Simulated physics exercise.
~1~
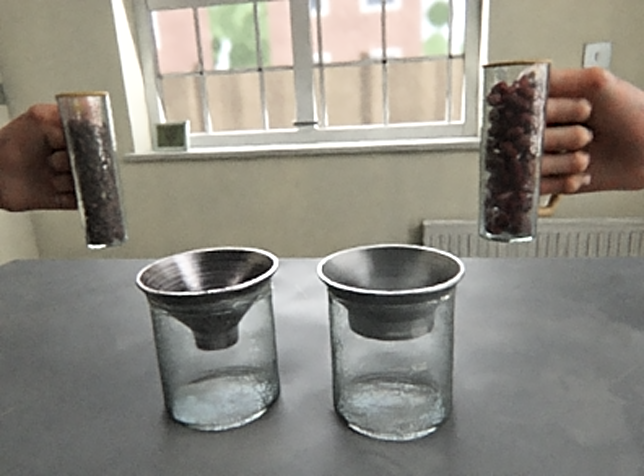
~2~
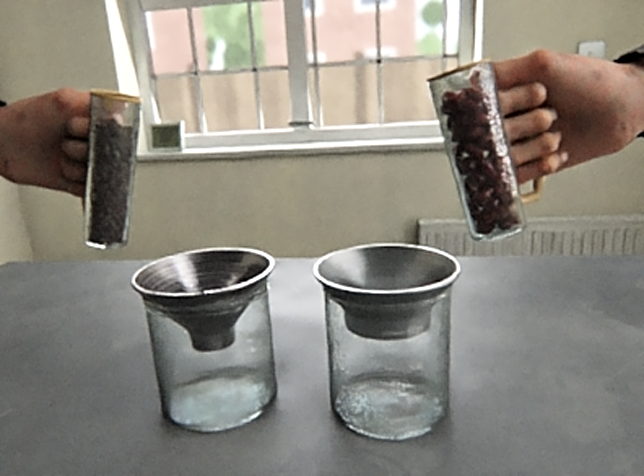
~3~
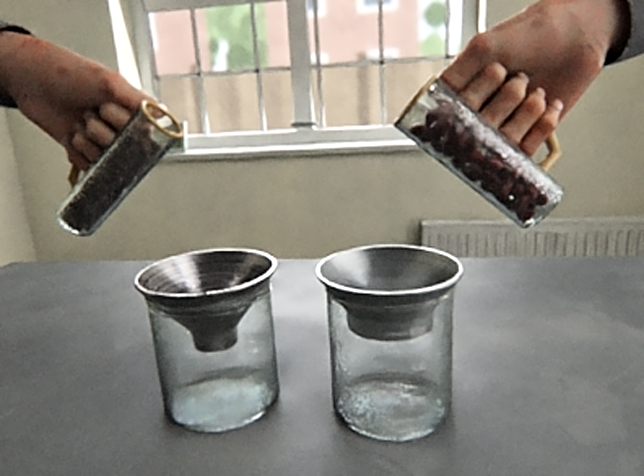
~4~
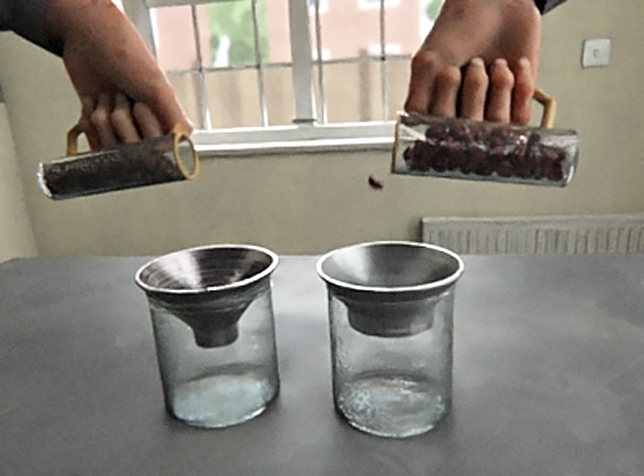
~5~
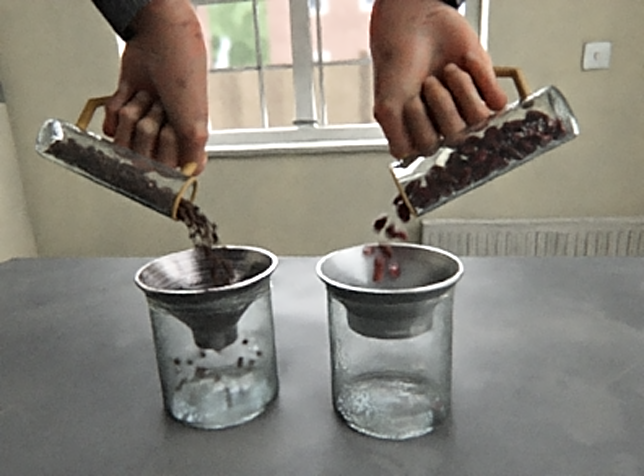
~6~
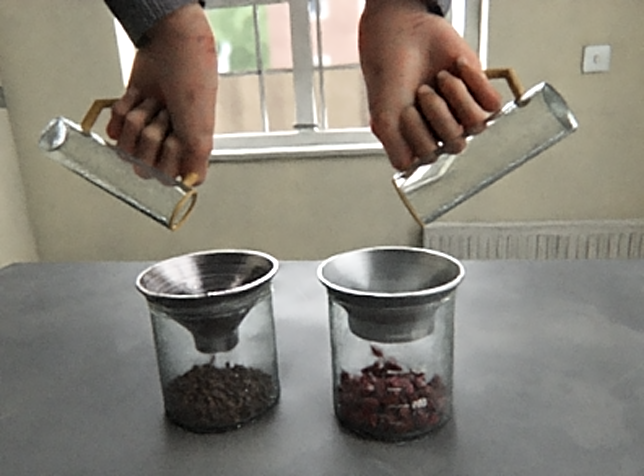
On a grey table by a window, two hands tipping glass cups, dark pieces and red ones falling through funnels into jars.
